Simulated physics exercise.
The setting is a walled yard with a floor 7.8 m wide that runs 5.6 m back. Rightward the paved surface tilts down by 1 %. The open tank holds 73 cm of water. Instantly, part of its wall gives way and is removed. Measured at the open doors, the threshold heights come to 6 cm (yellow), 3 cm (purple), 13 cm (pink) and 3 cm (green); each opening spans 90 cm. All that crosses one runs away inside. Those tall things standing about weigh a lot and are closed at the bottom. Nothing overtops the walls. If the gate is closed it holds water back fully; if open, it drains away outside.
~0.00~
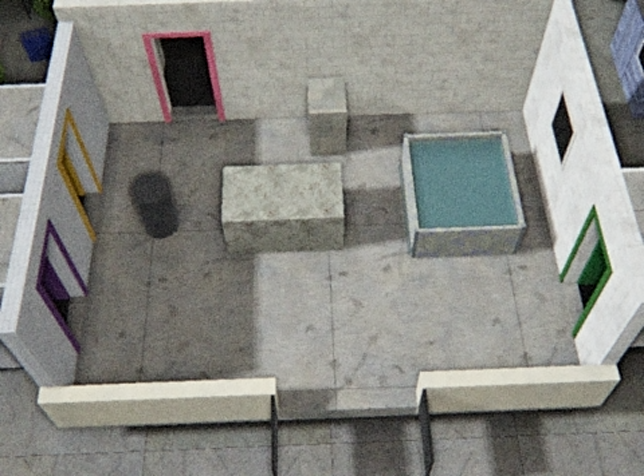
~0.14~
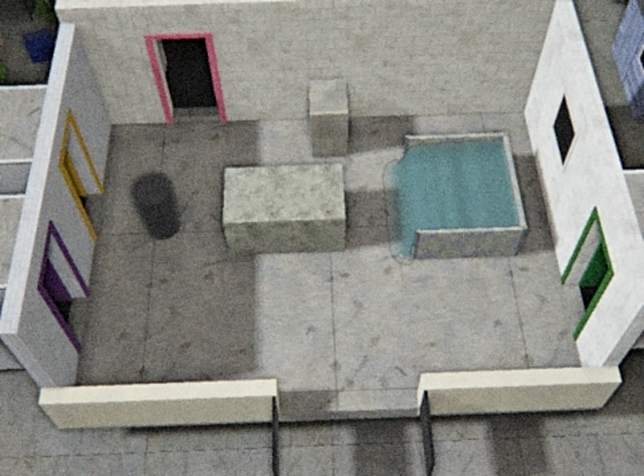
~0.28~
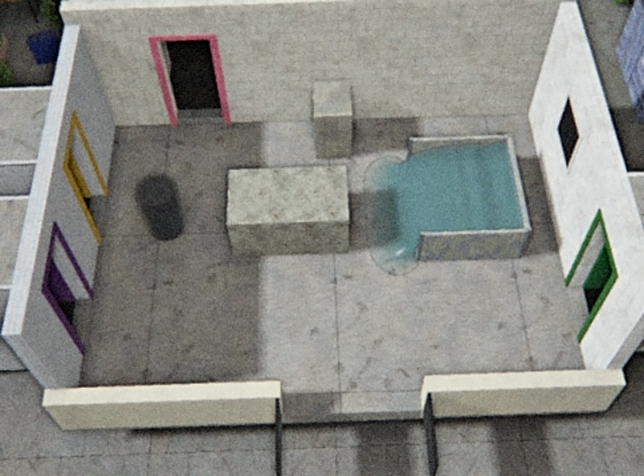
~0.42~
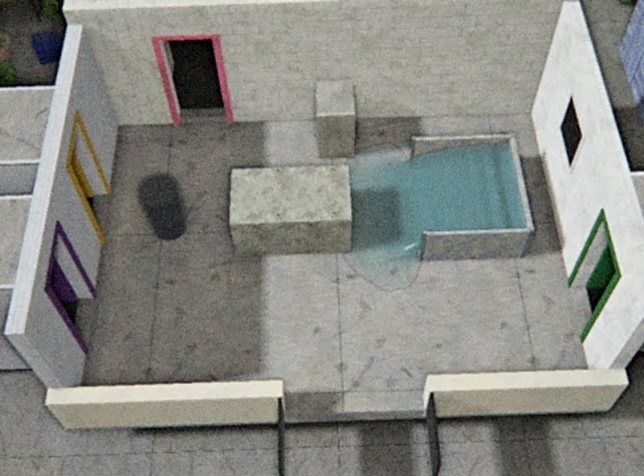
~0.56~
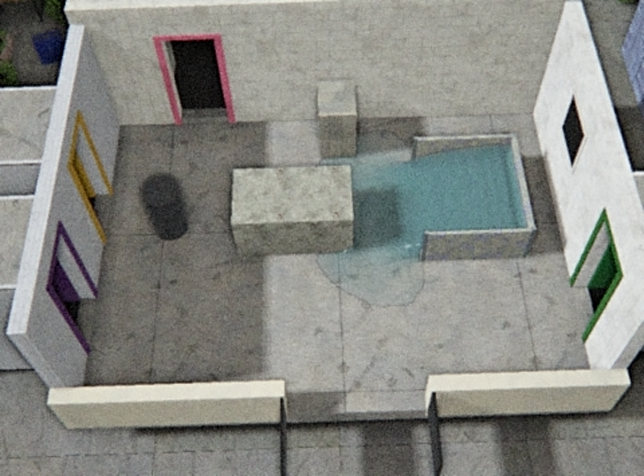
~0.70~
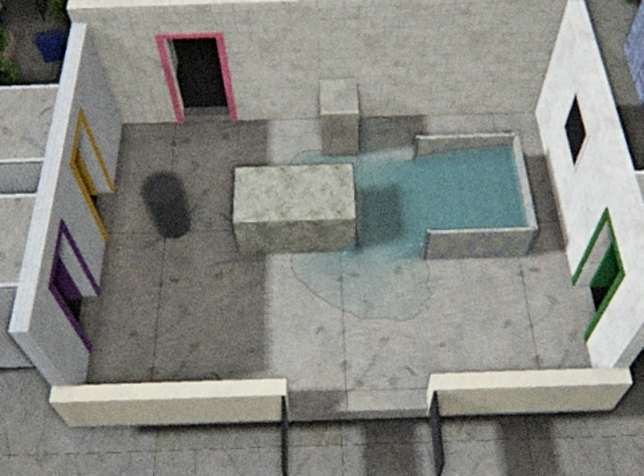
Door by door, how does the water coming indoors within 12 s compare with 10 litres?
The yellow door overtops the limit; the purple door overtops the limit; the pink door remains shy of the limit; the green door overtops the limit.
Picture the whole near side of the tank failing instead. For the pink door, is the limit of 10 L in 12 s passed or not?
Pink: Falls short.
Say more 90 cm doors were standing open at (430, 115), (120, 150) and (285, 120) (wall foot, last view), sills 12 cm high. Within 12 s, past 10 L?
The first one doesn't reach it, the second one exceeds it, and the third one doesn't reach it.
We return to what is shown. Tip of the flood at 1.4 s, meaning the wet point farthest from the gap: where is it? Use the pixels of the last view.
About pixel (155, 175).
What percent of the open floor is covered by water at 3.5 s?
70 %.
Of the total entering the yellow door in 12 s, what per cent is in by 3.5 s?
Around 45 percent.
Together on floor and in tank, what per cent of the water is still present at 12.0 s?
Close to 74 in a hundred remains.
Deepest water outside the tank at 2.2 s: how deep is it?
Depth: Approx. 38 cm.
After 1.4 s water covers 30 % of the floor and is deepest (46 cm) near (357, 219); yellow door not reached, purple door not reached, pink door not reached, green door not reached.
After 2.2 s water covers 55 % of the floor and is deepest (38 cm) near (123, 124); yellow door 5 cm at the sill, 0 L in, purple door not reached, pink door 11 cm at the sill, 0 L in, green door not reached.
After 3.5 s water covers 70 % of the floor and is deepest (19 cm) near (166, 167); yellow door 12 cm at the sill, 23 L in, purple door 5 cm at the sill, 0 L in, pink door 6 cm at the sill, 0 L in, green door not reached.
After 7.0 s water covers 90 % of the floor and is deepest (9 cm) near (237, 399); yellow door 6 cm at the sill, 48 L in, purple door 6 cm at the sill, 41 L in, pink door 5 cm at the sill, 0 L in, green door 6 cm at the sill, 2 L in.
After 12.0 s water covers 100 % of the floor and is deepest (12 cm) near (568, 285); yellow door 1 cm at the sill, 48 L in, purple door 2 cm at the sill, 51 L in, pink door 4 cm at the sill, 0 L in, green door 8 cm at the sill, 29 L in.
